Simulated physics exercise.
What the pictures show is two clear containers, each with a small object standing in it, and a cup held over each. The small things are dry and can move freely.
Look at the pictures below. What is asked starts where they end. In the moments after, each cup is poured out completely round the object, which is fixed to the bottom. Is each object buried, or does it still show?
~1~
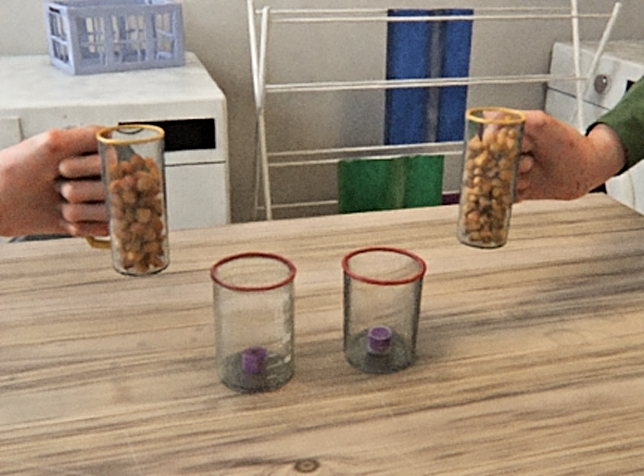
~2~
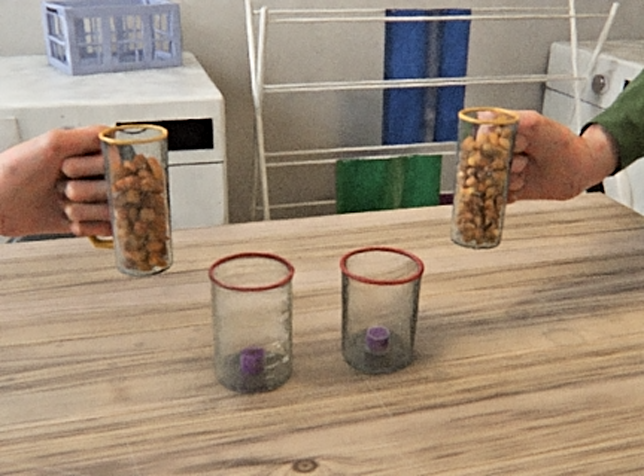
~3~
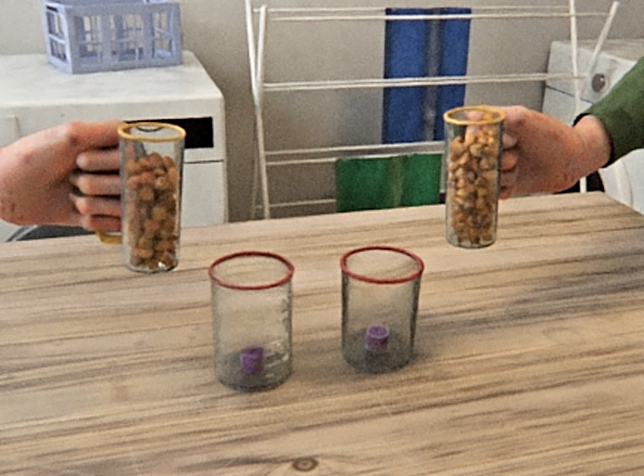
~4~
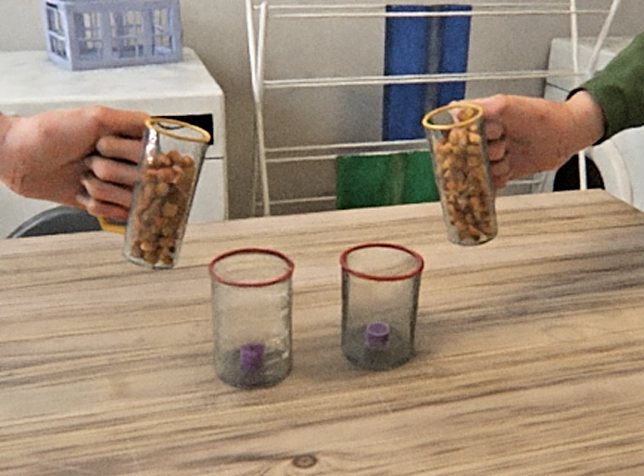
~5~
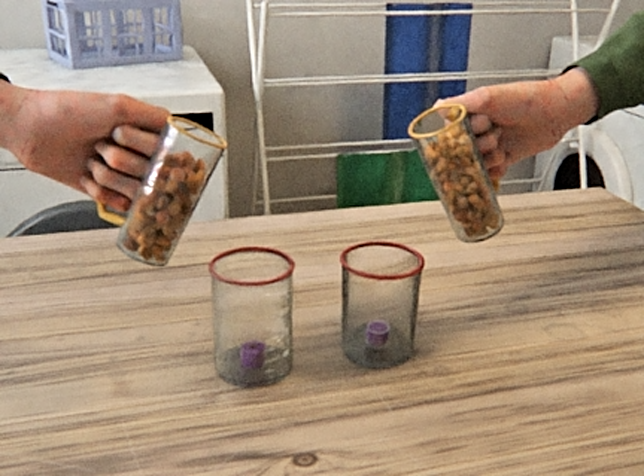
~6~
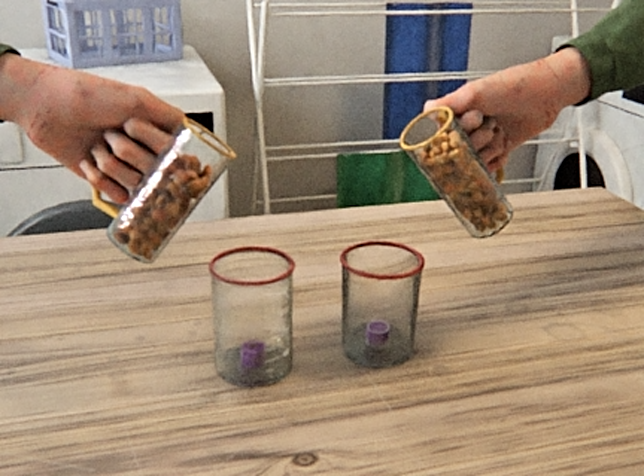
At the end, left: Most likely it's totally obscured afterwards, right: Most likely it's totally obscured afterwards.
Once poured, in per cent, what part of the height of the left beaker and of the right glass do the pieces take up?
Around 40 on the left and around 50 on the right.
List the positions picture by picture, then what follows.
In the first frame, small roll in the left beaker (255, 358), a quarter of its height or less; left cup (136, 202), three quarters full of bits of cat kibble; small tin in the right glass (380, 342), a quarter of its height or less; right cup (488, 179), nearly full of roasted chickpeas.
In the second frame, left cup (140, 201), upright; right cup (482, 180), upright.
In the third frame, left cup (152, 199), tipped 5°; right cup (473, 179), tipped 5°.
In the fourth frame, left cup (164, 195), tipped 16°; right cup (463, 177), tipped 16°.
In the fifth frame, left cup (169, 193), tipped 27°; right cup (459, 176), tipped 27°.
In the sixth frame, small roll in the left beaker (254, 352); left cup (170, 193), tipped 38°; small tin in the right glass (378, 336); right cup (459, 176), tipped 38°.
Then, 0.51 s later than the last frame, left beaker empty, all of its cupful still in the cup; right glass empty, all of its cupful still in the cup.
Then, 1.05 s later than the last frame, left beaker empty, all of its cupful still in the cup; right glass nearly empty, nearly all of its cupful still in the cup.
Then, 1.69 s later than the last frame, left beaker a third full, none of its cupful still in the cup; right glass half full, none of its cupful still in the cup.
When it is over, left beaker a third full (surface near (253, 322)), nothing beside it; right glass half full (surface near (380, 302)), nothing beside it; the left thing is covered; the right thing is covered.
